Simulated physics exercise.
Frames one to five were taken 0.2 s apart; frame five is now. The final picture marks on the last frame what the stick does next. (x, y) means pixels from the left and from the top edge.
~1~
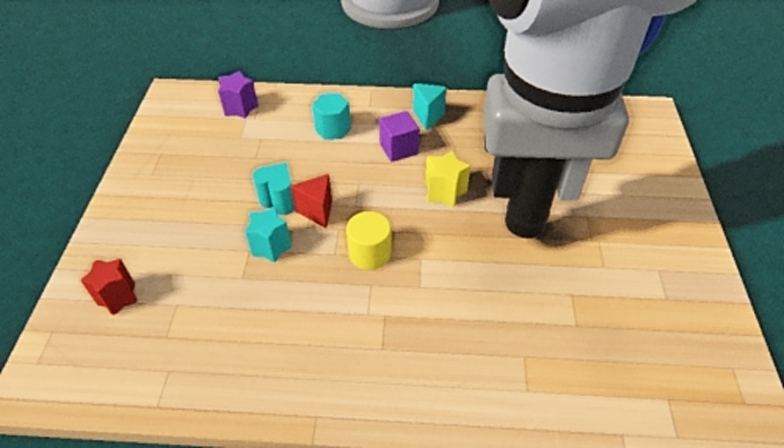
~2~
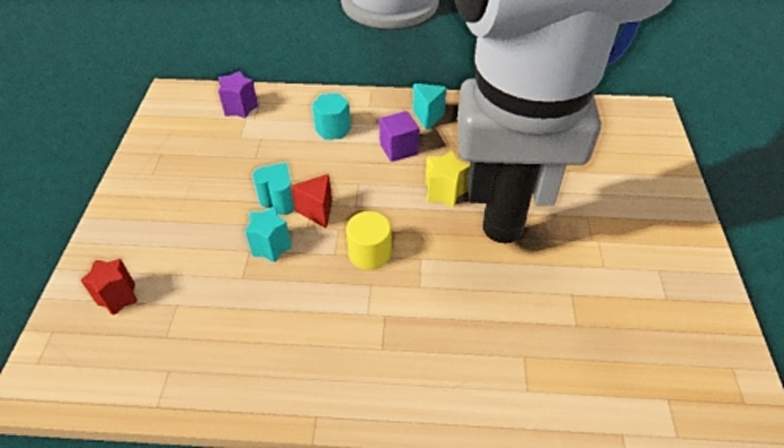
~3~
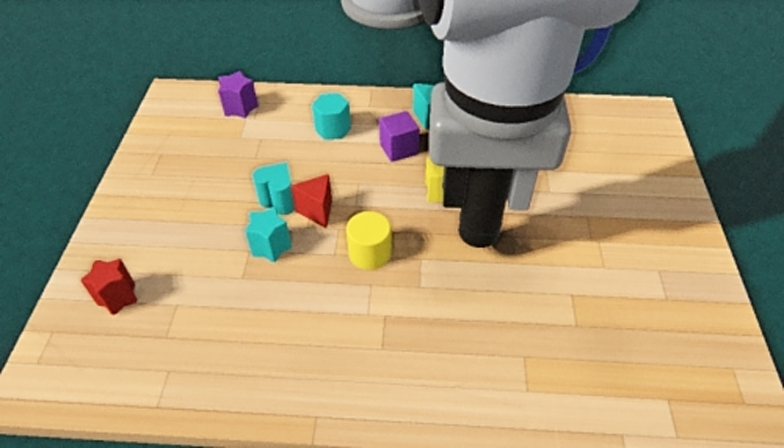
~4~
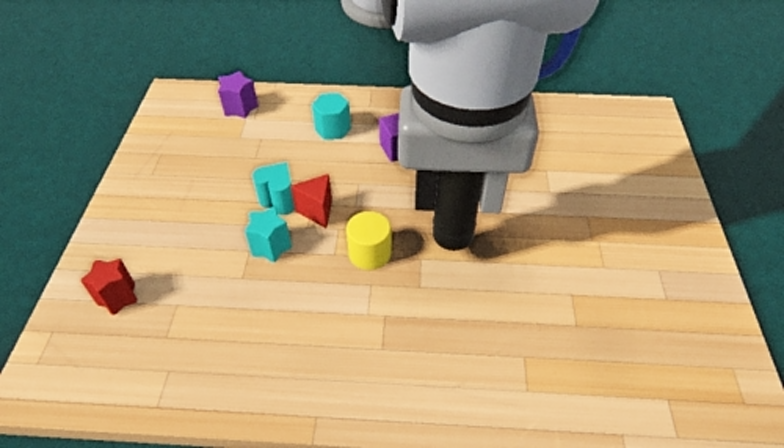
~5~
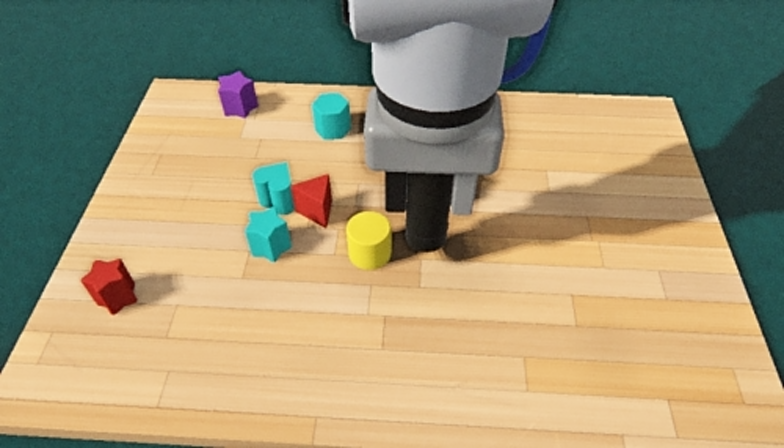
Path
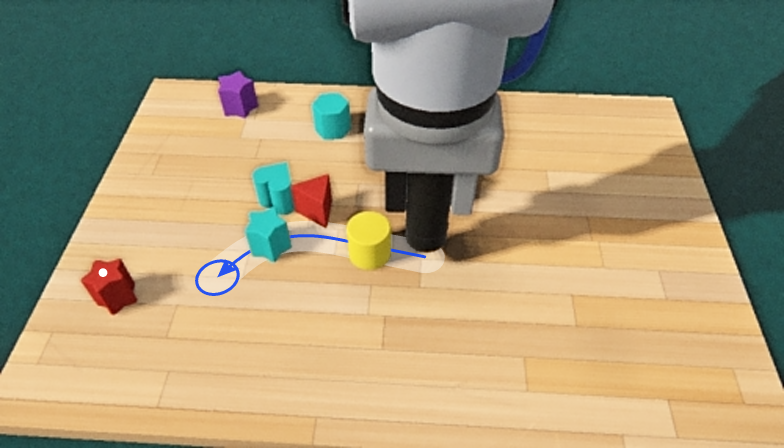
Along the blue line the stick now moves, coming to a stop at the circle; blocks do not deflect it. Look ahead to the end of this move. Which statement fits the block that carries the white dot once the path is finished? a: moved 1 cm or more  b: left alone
b.
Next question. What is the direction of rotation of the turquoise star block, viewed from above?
Short answer: Clockwise.
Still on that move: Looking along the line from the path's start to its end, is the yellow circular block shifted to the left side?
Yes, that is what happens.
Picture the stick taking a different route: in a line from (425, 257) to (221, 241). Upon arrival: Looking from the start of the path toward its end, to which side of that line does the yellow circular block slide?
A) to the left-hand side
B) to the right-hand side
Letter B.
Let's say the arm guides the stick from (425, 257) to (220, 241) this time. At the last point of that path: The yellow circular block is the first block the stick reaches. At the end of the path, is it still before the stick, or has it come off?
It stays on the stick's front.
The drawn path runs from (425, 257) over (353, 242) and (281, 239) to (217, 277); the dot is on the red star block.
On the path given first. One third of the way, stick at (351, 223); yellow circular block at (308, 224).
Two thirds of the way, stick at (275, 220); turquoise star block at (207, 231), turned 50° clockwise; red triangular piece at (300, 183), turned 65° clockwise; yellow circular block at (243, 240).
At the end, stick at (210, 259); red star block not moved; turquoise star block at (175, 243), turned 125° clockwise; red triangular piece at (300, 183), turned 65° clockwise; yellow circular block at (192, 289).
